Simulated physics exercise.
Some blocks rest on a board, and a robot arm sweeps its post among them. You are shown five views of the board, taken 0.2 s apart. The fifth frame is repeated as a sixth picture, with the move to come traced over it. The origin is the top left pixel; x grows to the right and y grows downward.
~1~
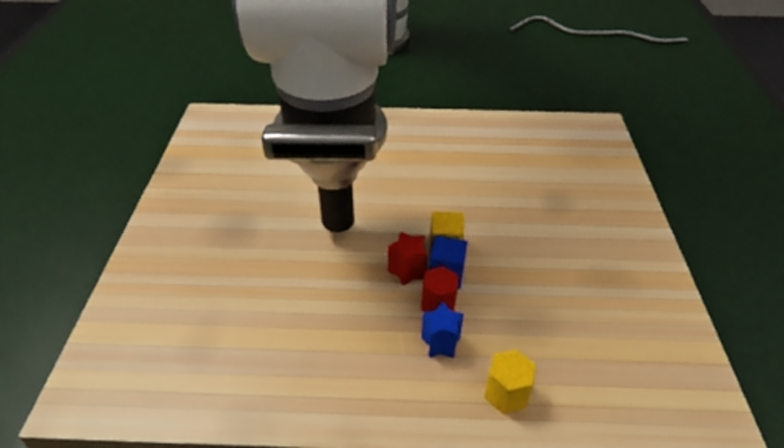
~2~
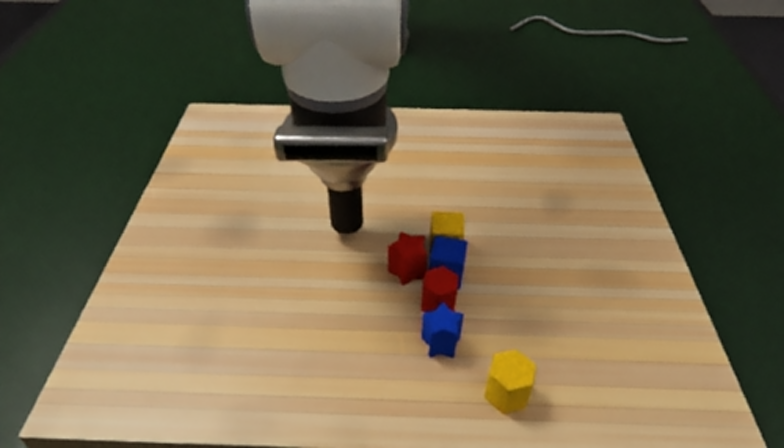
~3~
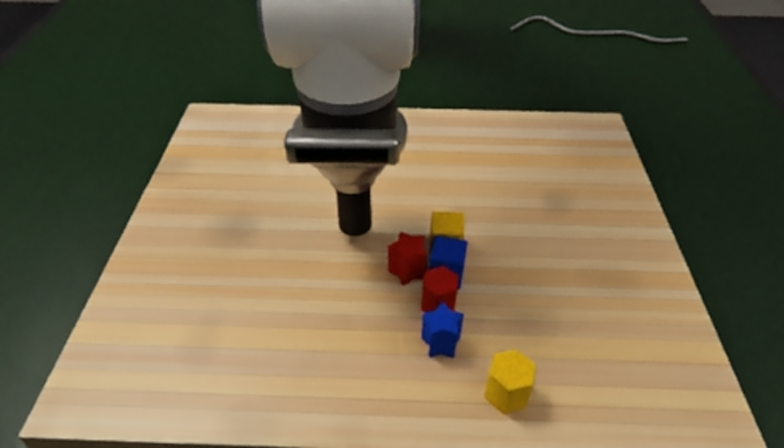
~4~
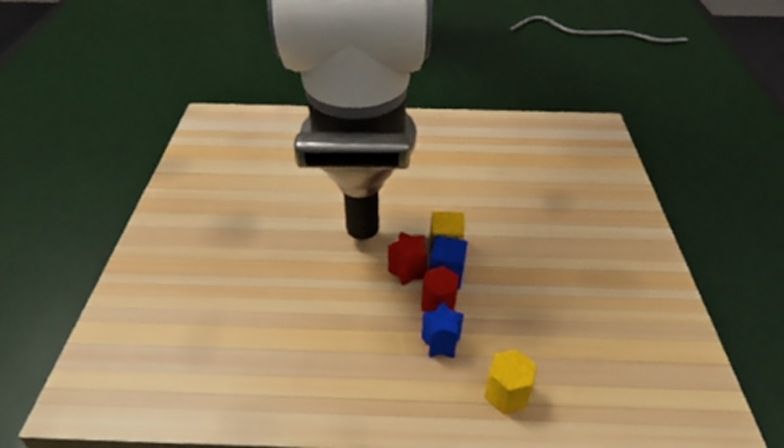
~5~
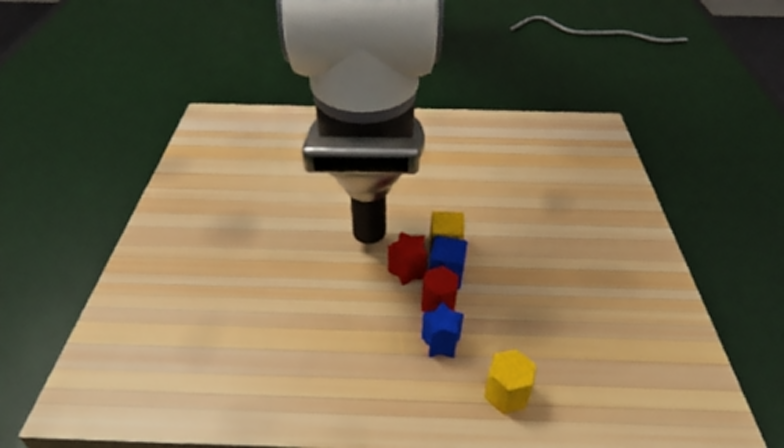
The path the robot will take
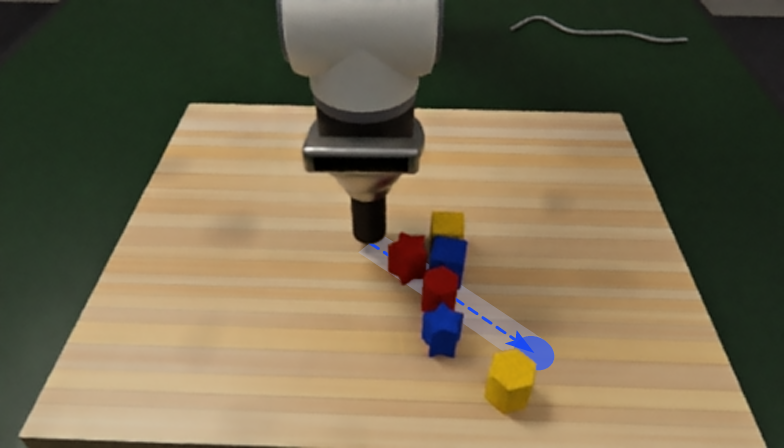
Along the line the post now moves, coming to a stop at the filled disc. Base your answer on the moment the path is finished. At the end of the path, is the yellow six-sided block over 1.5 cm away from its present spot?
I expect not.
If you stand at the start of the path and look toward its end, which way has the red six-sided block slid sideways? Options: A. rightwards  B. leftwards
A.
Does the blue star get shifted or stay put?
Moved off its spot.
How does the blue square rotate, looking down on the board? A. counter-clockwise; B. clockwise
A (counter-clockwise)
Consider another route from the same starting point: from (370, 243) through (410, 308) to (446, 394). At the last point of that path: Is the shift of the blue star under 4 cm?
No
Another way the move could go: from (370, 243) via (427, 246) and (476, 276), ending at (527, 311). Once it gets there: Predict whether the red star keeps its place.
The block stays on its spot.
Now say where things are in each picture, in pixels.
Post's lower end at (338, 221); red star at (409, 244); red six-sided block at (441, 280); blue star at (444, 318); blue square at (449, 249); yellow six-sided block at (513, 369), in the first picture.
Post at (347, 223); blocks still, in the second picture.
Post at (355, 225); blocks still, in the third picture.
Post at (363, 228); blocks still, in the fourth picture.
Post at (369, 232); red star at (409, 244); red six-sided block at (441, 280); blue star at (444, 318); blue square at (449, 249); yellow six-sided block at (513, 369), in the fifth picture.
Drawn move, from (370, 243) directly to (534, 353).
The first path, step by step. One third of the way, post at (420, 264); red star at (448, 265); red six-sided block at (454, 292), turned 40° clockwise; blue star at (445, 322); blue square at (483, 262).
Two thirds of the way, post at (476, 301); red star at (516, 294), turned 25° anticlockwise; red six-sided block at (481, 318); blue star at (445, 328), turned 20° clockwise; blue square at (541, 276), turned 40° anticlockwise.
At the end, post at (538, 342); red star at (565, 308), turned 75° anticlockwise; red six-sided block at (491, 333), turned 180° clockwise; blue star at (445, 328), turned 20° clockwise; blue square at (557, 276), turned 70° anticlockwise; yellow six-sided block still.
